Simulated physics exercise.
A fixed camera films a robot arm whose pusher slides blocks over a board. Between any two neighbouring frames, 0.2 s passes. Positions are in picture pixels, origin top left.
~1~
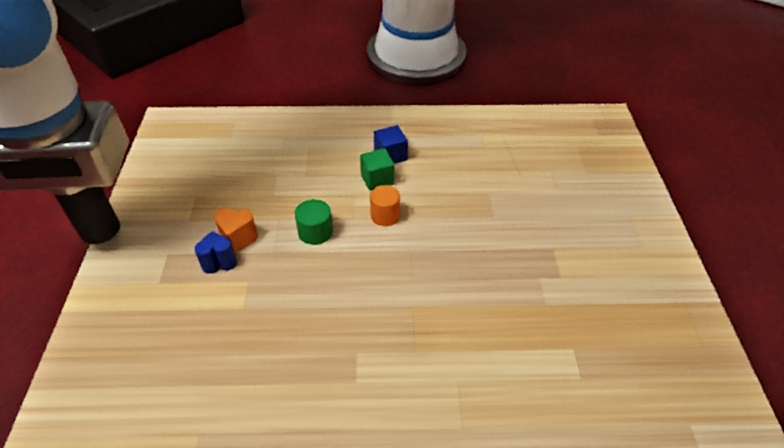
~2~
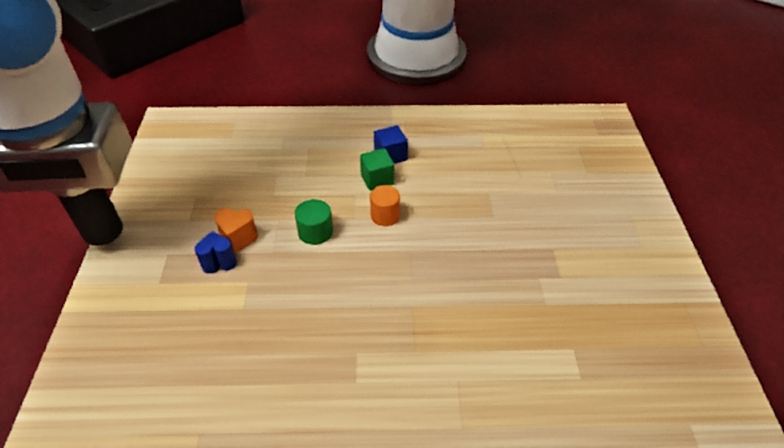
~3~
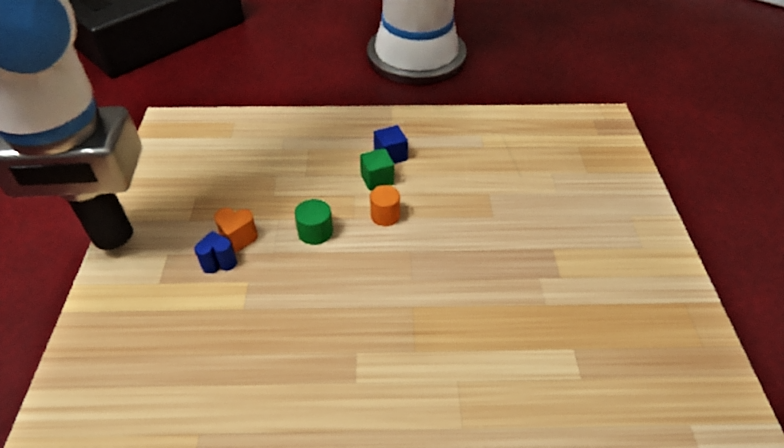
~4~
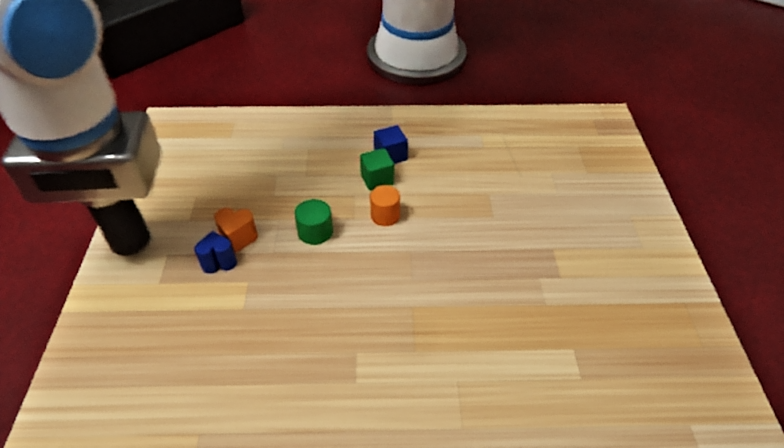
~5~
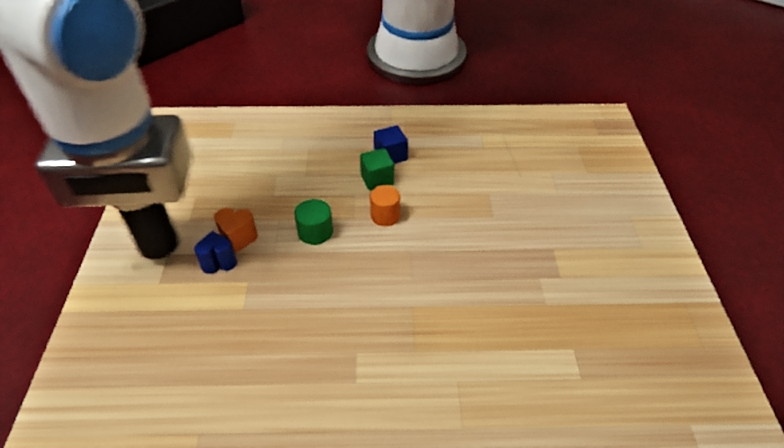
A robot arm moves right toward a blue heart on a wooden board, pushing nothing.
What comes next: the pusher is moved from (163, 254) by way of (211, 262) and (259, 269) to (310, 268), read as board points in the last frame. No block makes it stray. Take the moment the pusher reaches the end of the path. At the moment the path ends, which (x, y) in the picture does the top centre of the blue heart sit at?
Near (339, 256).
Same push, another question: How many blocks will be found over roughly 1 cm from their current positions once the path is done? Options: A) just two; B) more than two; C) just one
The one that fits is C, just one.
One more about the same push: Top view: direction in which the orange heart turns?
In a top view, it turns counterclockwise.
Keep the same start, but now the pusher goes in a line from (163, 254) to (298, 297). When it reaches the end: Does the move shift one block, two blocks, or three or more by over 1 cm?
I think only one will be displaced.
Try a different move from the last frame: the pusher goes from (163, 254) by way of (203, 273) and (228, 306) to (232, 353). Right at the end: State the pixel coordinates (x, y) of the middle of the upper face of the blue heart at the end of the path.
Just about (241, 248).
What follows on the original path. One third of the way, pusher (208, 252); blue heart (236, 247), turned 20° anticlockwise.
Two thirds of the way, pusher (257, 259); blue heart (287, 253), turned 25° anticlockwise; orange heart (238, 219), turned 35° anticlockwise.
At the end, pusher (309, 259); blue heart (339, 256); orange heart (238, 219), turned 35° anticlockwise; green disc unmoved.
